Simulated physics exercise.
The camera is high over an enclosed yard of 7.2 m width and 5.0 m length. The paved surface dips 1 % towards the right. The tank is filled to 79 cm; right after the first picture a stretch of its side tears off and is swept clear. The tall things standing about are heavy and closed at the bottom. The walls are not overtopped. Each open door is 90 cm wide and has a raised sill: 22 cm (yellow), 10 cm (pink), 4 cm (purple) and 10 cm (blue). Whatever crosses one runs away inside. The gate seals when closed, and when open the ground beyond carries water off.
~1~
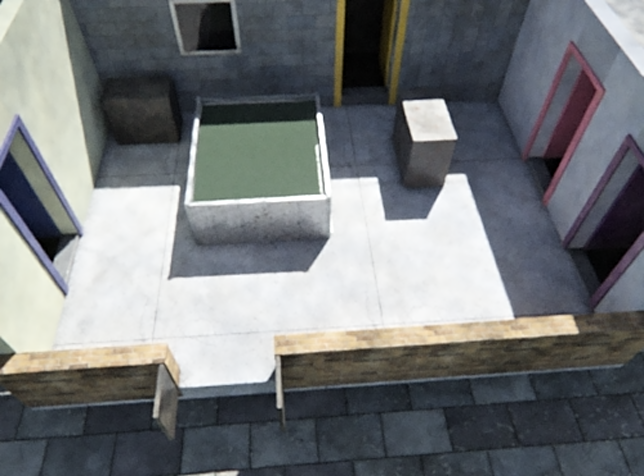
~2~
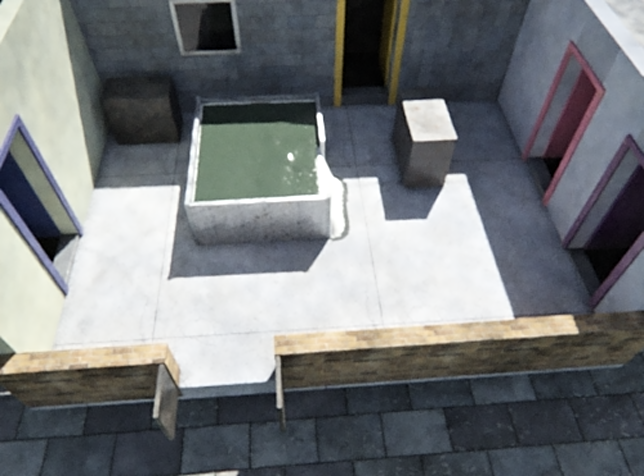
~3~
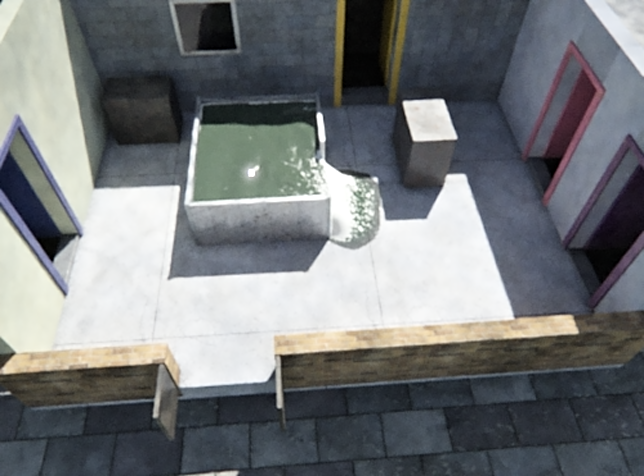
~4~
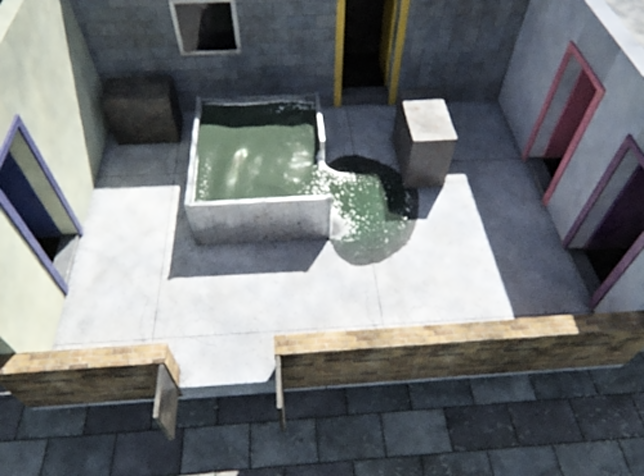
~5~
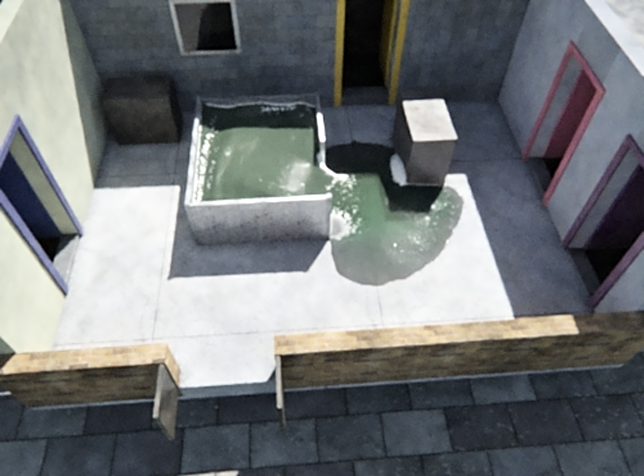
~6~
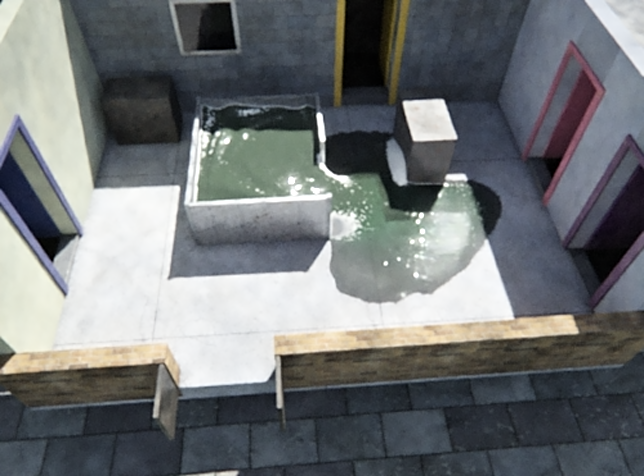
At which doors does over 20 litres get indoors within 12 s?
The water let in: At the yellow door it stays under the limit; at the pink door it passes the limit; at the purple door it exceeds the limit; at the blue door it keeps below the limit.
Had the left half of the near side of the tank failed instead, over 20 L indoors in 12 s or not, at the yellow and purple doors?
Against that limit: Yellow not over, purple over.
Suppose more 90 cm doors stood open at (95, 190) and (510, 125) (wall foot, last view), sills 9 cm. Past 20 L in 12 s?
In that order: Not over, over.
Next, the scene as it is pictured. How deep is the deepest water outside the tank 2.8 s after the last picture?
Roughly 30 cm.
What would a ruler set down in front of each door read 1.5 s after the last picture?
Depths in cm: Yellow 20, pink 24, purple 23, blue 0.
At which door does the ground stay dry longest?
It is the blue one.
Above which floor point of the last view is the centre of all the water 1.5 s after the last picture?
At about (342, 200).
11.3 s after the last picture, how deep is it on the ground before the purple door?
Some 11.5 cm.
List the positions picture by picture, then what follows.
In the first frame, the tank at (259, 148) is whole and still, 79 cm deep.
In the second frame, water pours out at (323, 193) and has run 0.6 m, to (334, 180); typically 10 cm deep outside, 79 cm at the tank's back.
In the third frame, the front is at (368, 181), 0.9 m from the gap at (323, 196); 1.0 m2 of floor is under water; 79 cm left at the back of the tank.
In the fourth frame, water pours out at (323, 197) and has run 1.5 m, to (410, 190); typically 9 cm deep outside, 77 cm at the tank's back.
In the fifth frame, the front is at (452, 194), 2.1 m from the gap at (323, 197); 3.9 m2 of floor is under water; 69 cm left at the back of the tank.
In the sixth frame, water pours out at (323, 197) and has run 2.7 m, to (496, 211); typically 6 cm deep outside, 67 cm at the tank's back.
Then, 0.7 s after the last picture water covers 35 % of the floor and is deepest (44 cm) near (398, 188); yellow door 17 cm at the sill, 0 L in, pink door 16 cm at the sill, 23 L in, purple door 13 cm at the sill, 6 L in, blue door not reached.
Then, 1.5 s after the last picture water covers 45 % of the floor and is deepest (48 cm) near (594, 328); yellow door 20 cm at the sill, 0 L in, pink door 24 cm at the sill, 89 L in, purple door 23 cm at the sill, 99 L in, blue door not reached.
Then, 2.8 s after the last picture water covers 55 % of the floor and is deepest (30 cm) near (547, 224); yellow door 15 cm at the sill, 0 L in, pink door 17 cm at the sill, 163 L in, purple door 19 cm at the sill, 276 L in, blue door not reached.
Then, 6.3 s after the last picture water covers 90 % of the floor and is deepest (18 cm) near (539, 206); yellow door 8 cm at the sill, 0 L in, pink door 15 cm at the sill, 260 L in, purple door 15 cm at the sill, 490 L in, blue door not reached.
Then, 11.3 s after the last picture water covers 95 % of the floor and is deepest (12 cm) near (599, 341); yellow door 8 cm at the sill, 0 L in, pink door 9 cm at the sill, 288 L in, purple door 11 cm at the sill, 637 L in, blue door 5 cm at the sill, 0 L in.
